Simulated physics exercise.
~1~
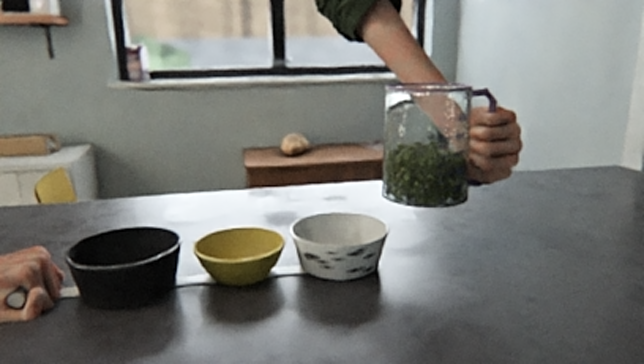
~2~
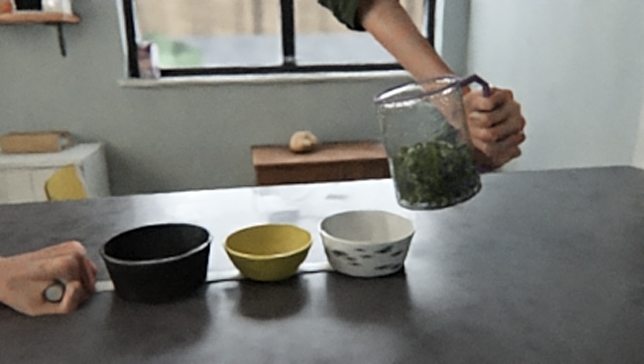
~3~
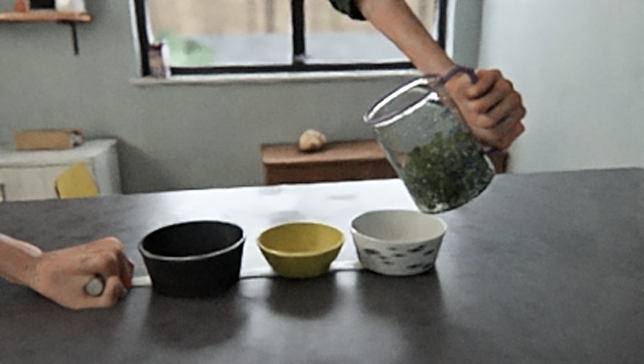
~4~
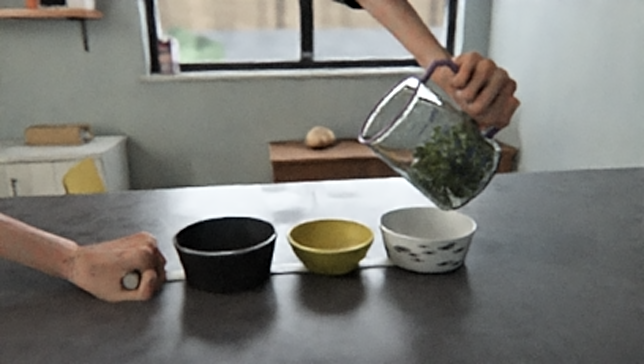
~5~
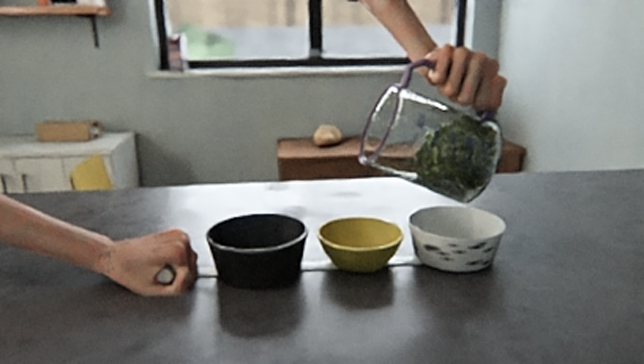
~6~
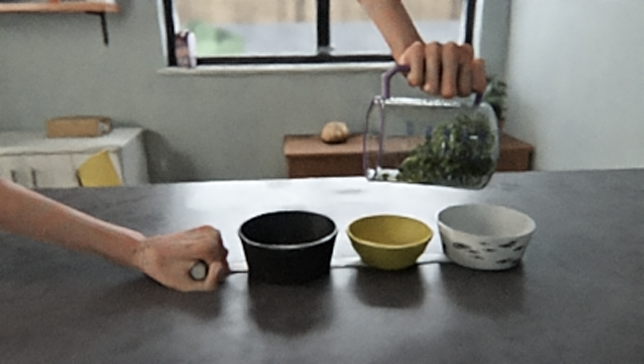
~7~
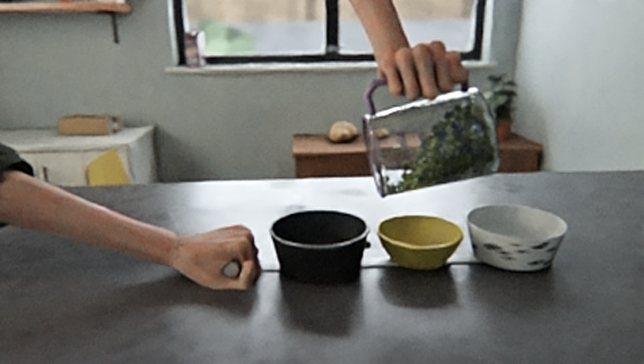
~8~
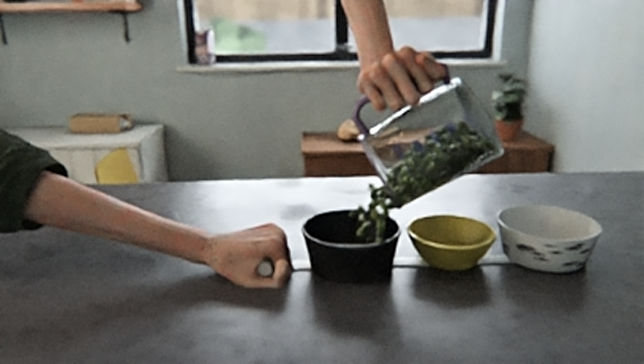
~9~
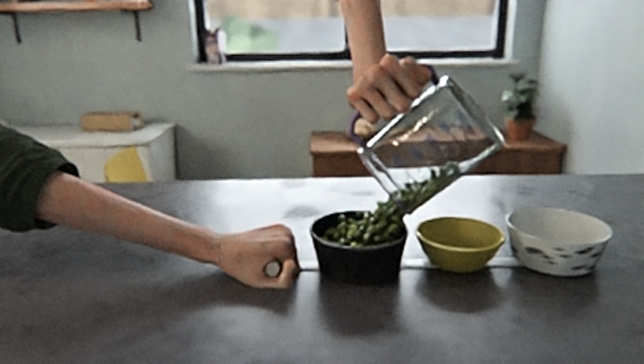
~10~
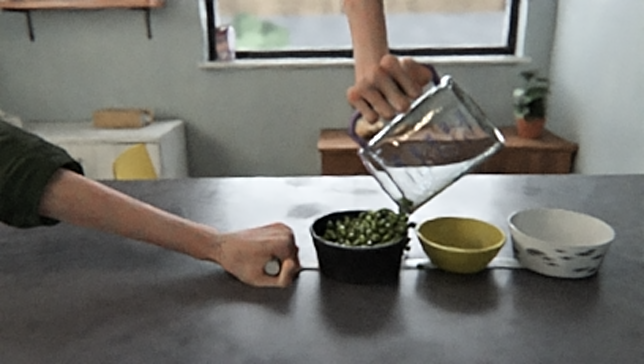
A clear jug holding many small green olives is held by a hand above a dark table, while another hand at the left moves a strip carrying a black, a yellow and a white dish to the right. As the row slides along, the jug tips steadily towards the left until it lies on its side. The black dish arrives beneath its rim, and the olives begin tumbling out. The row halts as the jug tilts further, pouring a thick stream that heaps up in the black dish. At the end the jug is nearly empty, the black dish is full, and the yellow and white dishes have caught no visible olives.
